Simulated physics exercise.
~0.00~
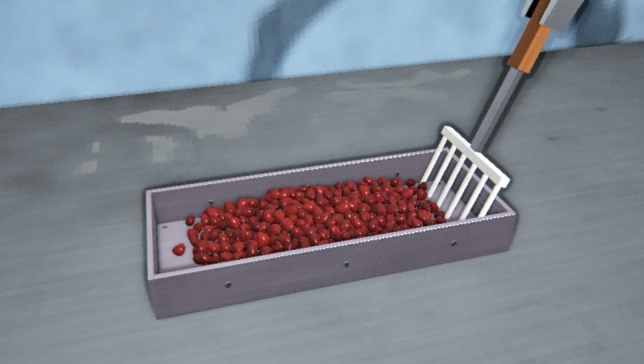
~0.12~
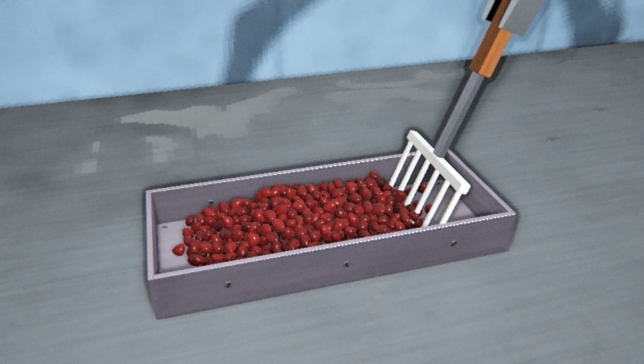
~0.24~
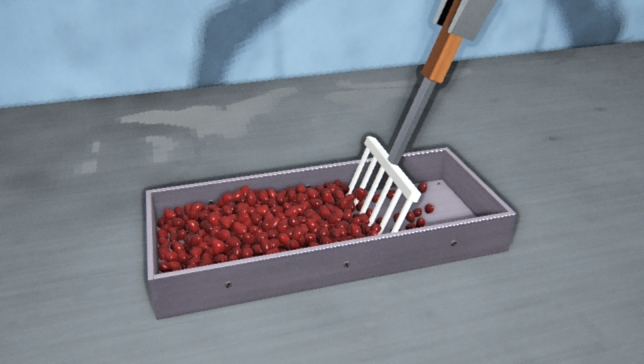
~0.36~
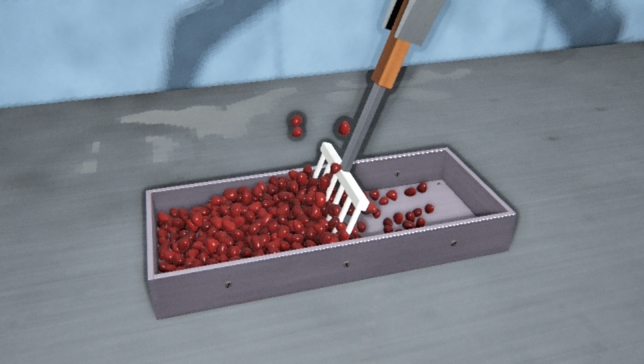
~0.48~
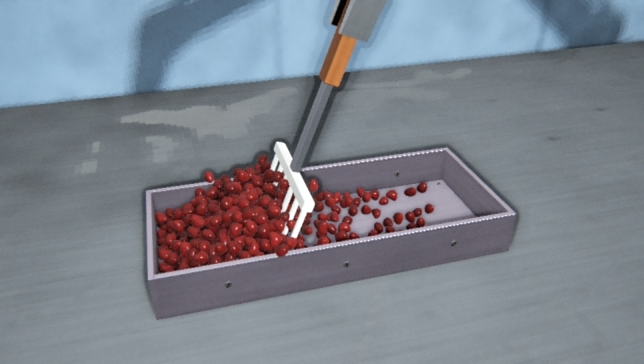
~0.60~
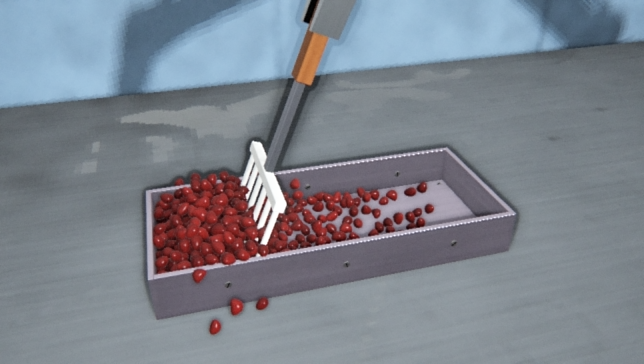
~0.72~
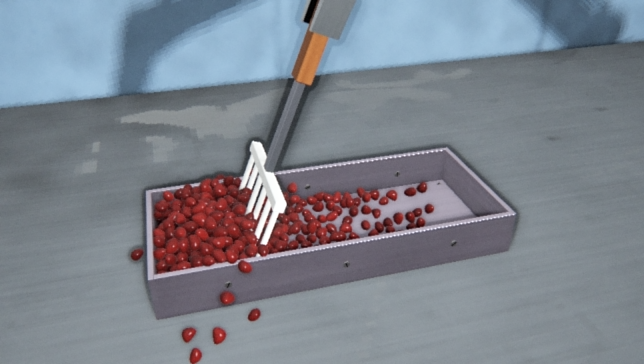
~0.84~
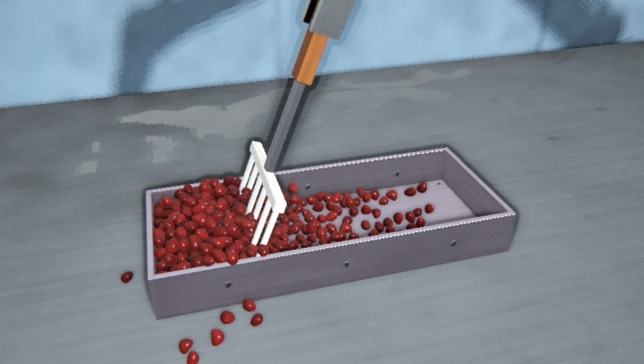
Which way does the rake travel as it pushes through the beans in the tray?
The rake travels to the left, heaping the beans toward the left end of the tray.
